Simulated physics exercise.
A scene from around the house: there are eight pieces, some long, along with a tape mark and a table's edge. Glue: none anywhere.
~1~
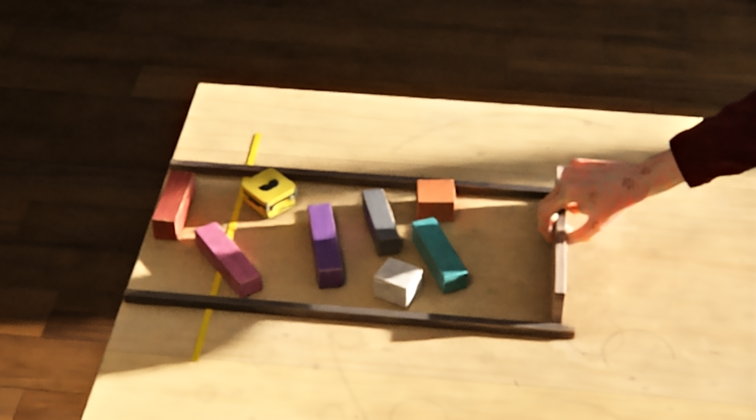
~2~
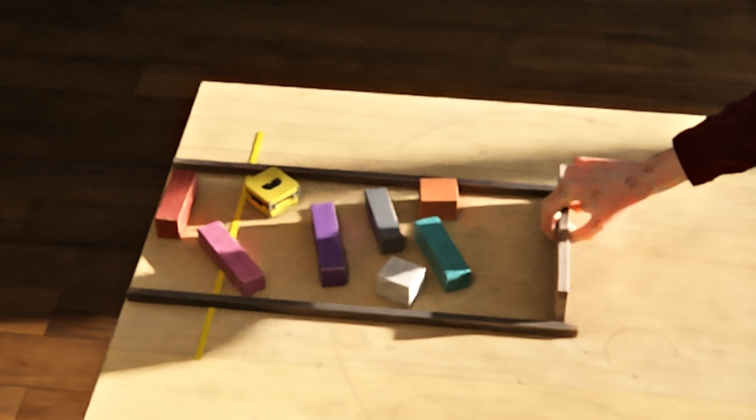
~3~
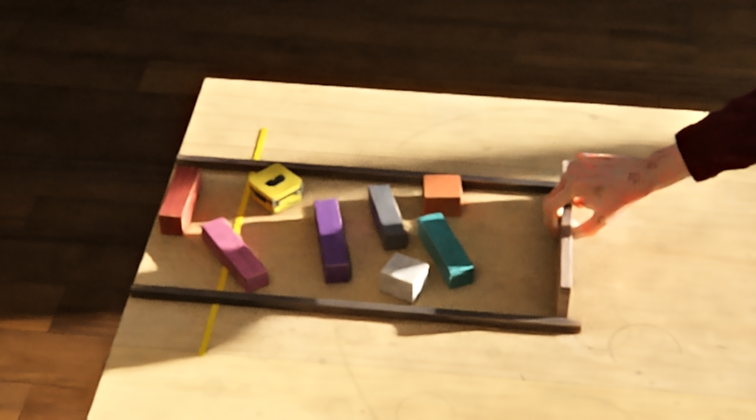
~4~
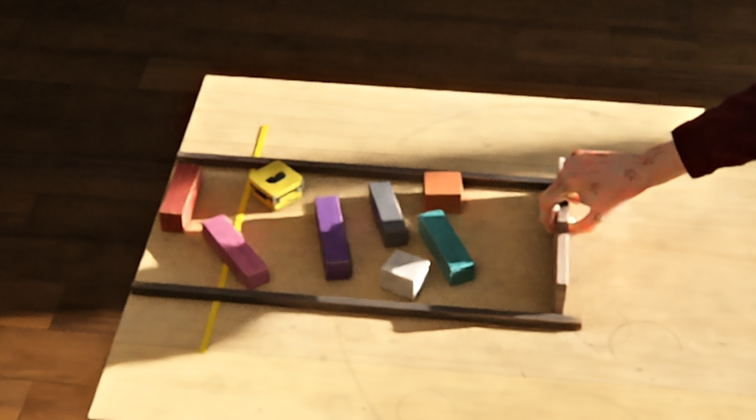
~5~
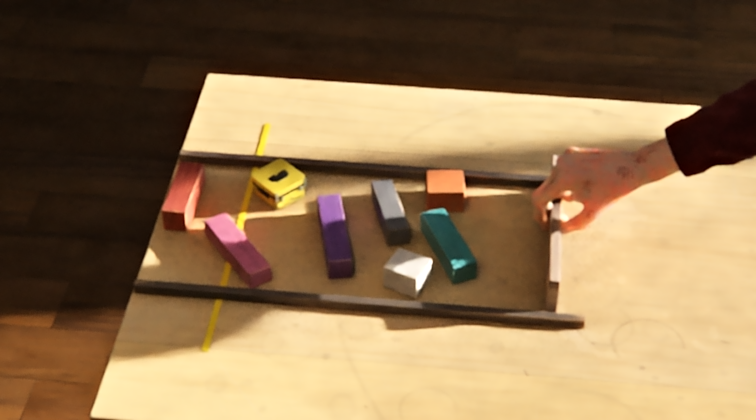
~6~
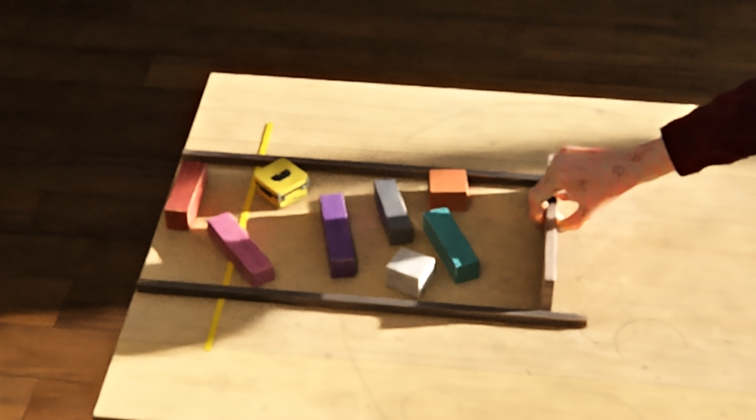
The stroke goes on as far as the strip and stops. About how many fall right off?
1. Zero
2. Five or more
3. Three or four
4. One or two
One or two.
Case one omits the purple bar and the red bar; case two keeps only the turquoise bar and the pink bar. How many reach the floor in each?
In the first try 0, in the other 1.
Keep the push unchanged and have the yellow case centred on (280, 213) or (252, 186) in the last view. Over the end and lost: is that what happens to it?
So in the first try it ends up below, and in the second it is not lost.
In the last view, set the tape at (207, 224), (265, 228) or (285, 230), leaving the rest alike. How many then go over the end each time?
It would be 4, then 1, then 0.
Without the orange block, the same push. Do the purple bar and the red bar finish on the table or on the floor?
The purple bar is still there, the red bar is gone.
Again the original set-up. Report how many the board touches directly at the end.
My count gives 3.
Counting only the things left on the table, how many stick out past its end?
Answer: 2.
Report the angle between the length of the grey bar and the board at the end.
About 15°.
A little later, none off yet; red bar at rest near (187, 195); pink bar at rest near (240, 249); yellow case at rest near (281, 185).
Next, none off yet; red bar at rest near (187, 195); pink bar at rest near (237, 250); yellow case shifted about its own width near (252, 184).
When it is over, the number that fall off is one or two; down, red bar.
